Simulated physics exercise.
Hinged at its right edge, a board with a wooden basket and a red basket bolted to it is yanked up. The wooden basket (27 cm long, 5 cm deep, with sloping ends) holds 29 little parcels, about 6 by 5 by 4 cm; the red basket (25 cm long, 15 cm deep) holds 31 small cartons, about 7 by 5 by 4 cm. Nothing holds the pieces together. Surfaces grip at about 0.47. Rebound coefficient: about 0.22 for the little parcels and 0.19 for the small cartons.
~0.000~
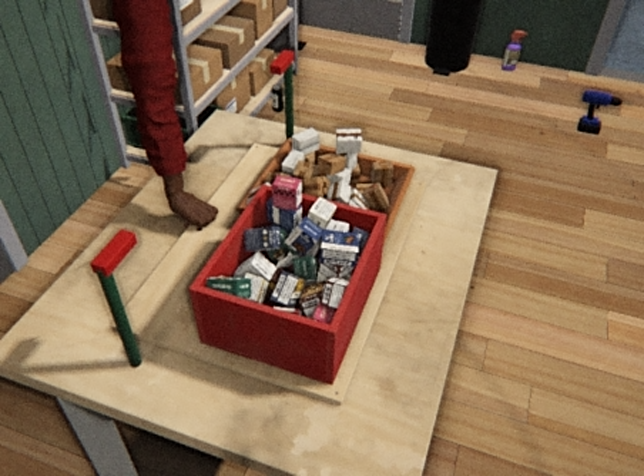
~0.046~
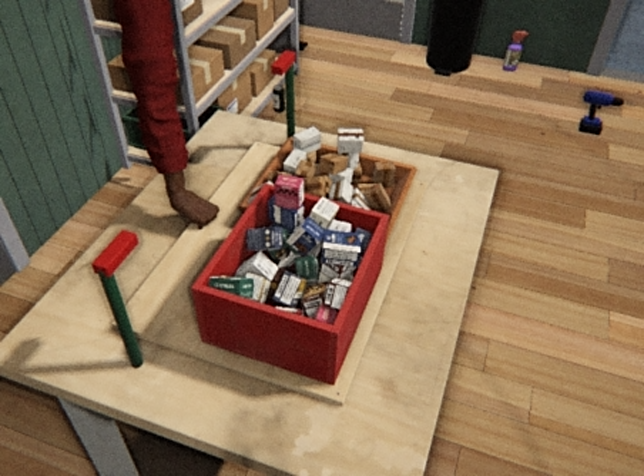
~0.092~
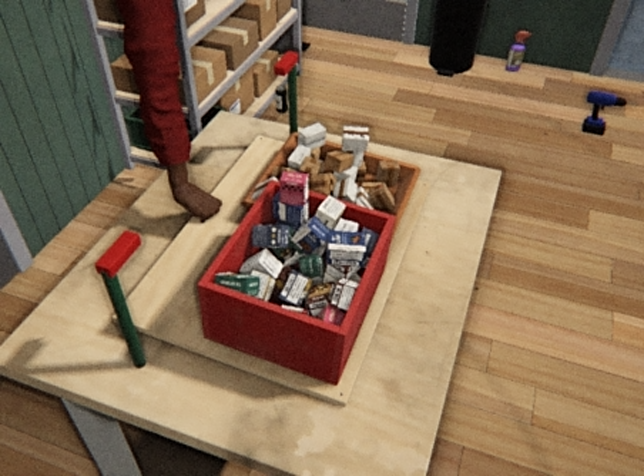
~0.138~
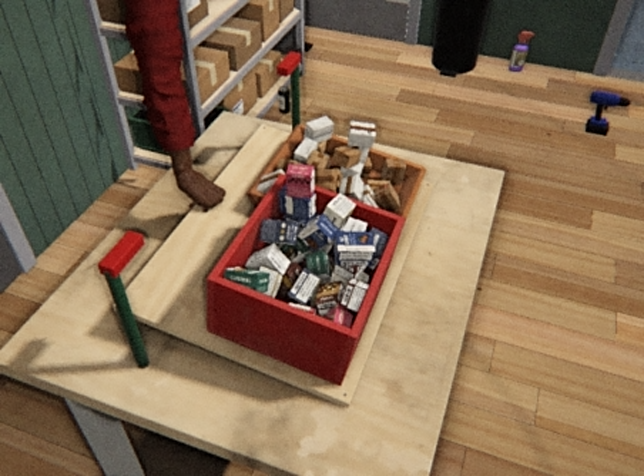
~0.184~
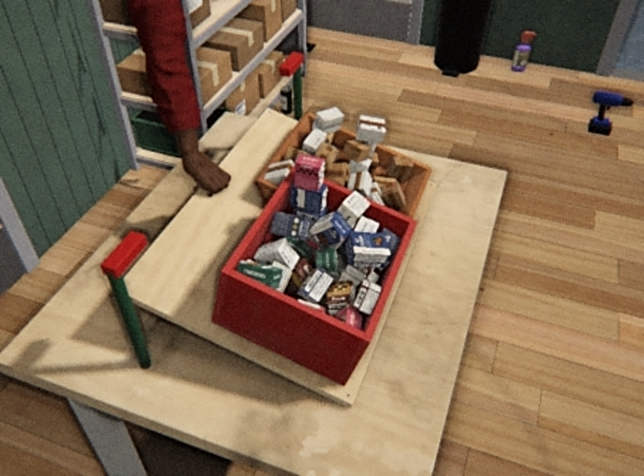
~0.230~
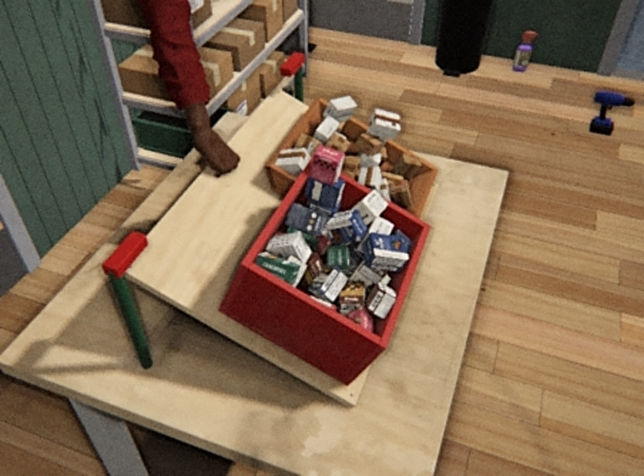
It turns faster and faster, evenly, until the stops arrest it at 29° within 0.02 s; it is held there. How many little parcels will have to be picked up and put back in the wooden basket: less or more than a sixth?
It sheds more than a sixth of them.
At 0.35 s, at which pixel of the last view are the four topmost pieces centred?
At about (370, 131).
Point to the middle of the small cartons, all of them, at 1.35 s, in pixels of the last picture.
At about (362, 272).
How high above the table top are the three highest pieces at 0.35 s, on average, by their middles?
Some 30 cm up.
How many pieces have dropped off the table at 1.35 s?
Some 3 pieces.
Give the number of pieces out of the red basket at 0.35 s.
Out by then, roughly: Red basket 0.
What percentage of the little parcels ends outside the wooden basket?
Near 35 in a hundred.
After 0.25 s, it hits the stops.
After 0.35 s, tilt 29°; wooden basket 29 in, 0 out and red basket 31 in, 0 out.
After 0.49 s, tilt 29°; wooden basket 27 in, 2 out and red basket 31 in, 0 out.
After 0.75 s, tilt 29°; wooden basket 21 in, 8 out and red basket 29 in, 2 out.
Final count (at 1.35 s), wooden basket 19 in, 10 out and red basket 29 in, 2 out. Asked share, 10 of 29, 34 per cent.
